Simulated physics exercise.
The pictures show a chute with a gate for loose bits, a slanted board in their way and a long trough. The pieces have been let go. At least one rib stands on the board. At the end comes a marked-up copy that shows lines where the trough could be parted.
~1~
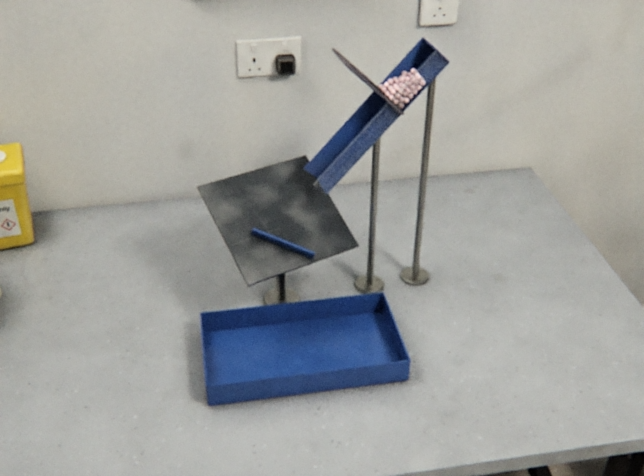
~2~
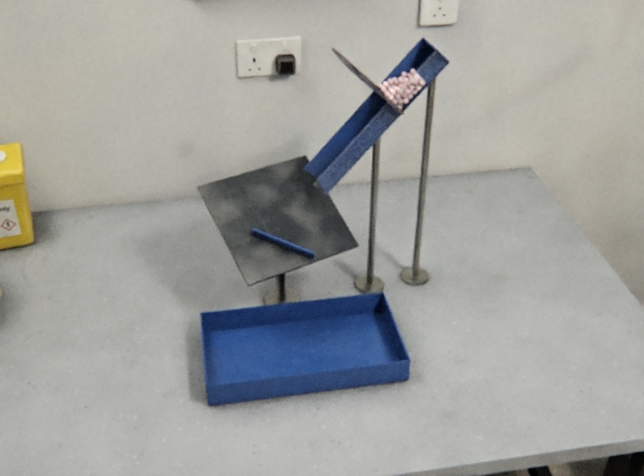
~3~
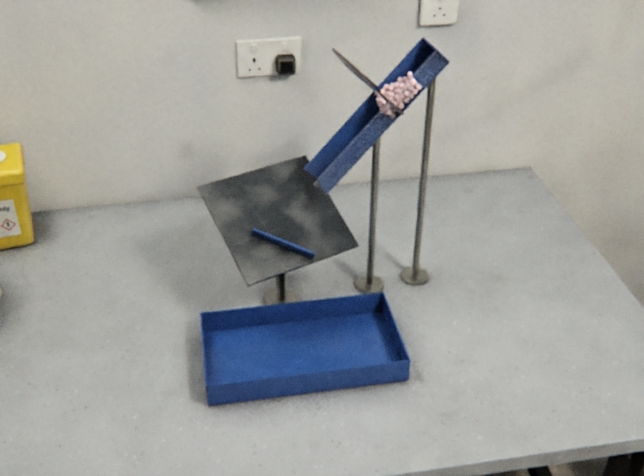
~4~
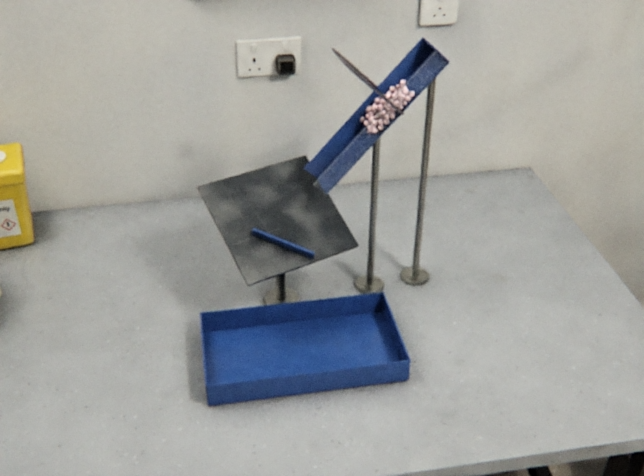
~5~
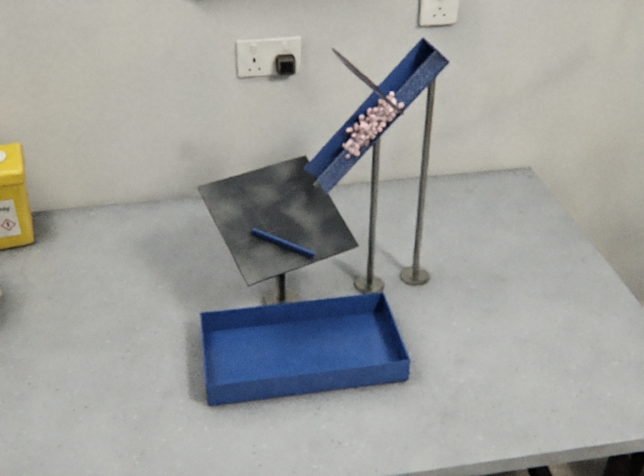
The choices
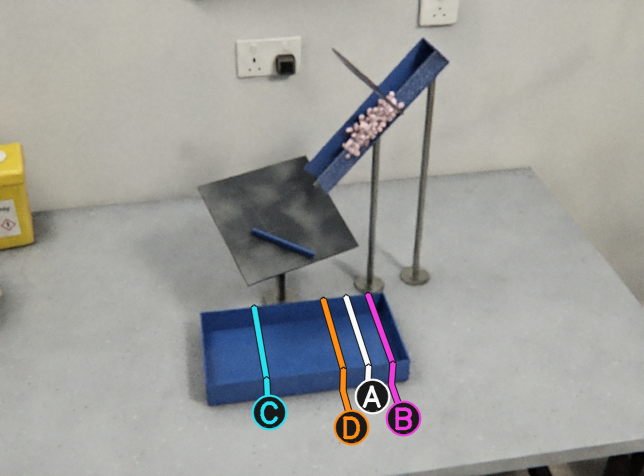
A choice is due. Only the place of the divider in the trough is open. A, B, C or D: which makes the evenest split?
A beats the others.
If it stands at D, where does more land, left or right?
Right.
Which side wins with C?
The right side.
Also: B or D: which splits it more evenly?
Line D.
On the marked copy, line A crosses the front rim at (368, 365); line B crosses the front rim at (392, 362); line C crosses the front rim at (266, 378); line D crosses the front rim at (343, 369).
If A is chosen, of what is caught, about half on the left of the divider, about half on the right.
If B is chosen, of what is caught, nearly all on the left of the divider, a small part on the right.
If C is chosen, of what is caught, a small part on the left of the divider, most on the right.
If D is chosen, of what is caught, about a quarter on the left of the divider, most on the right.
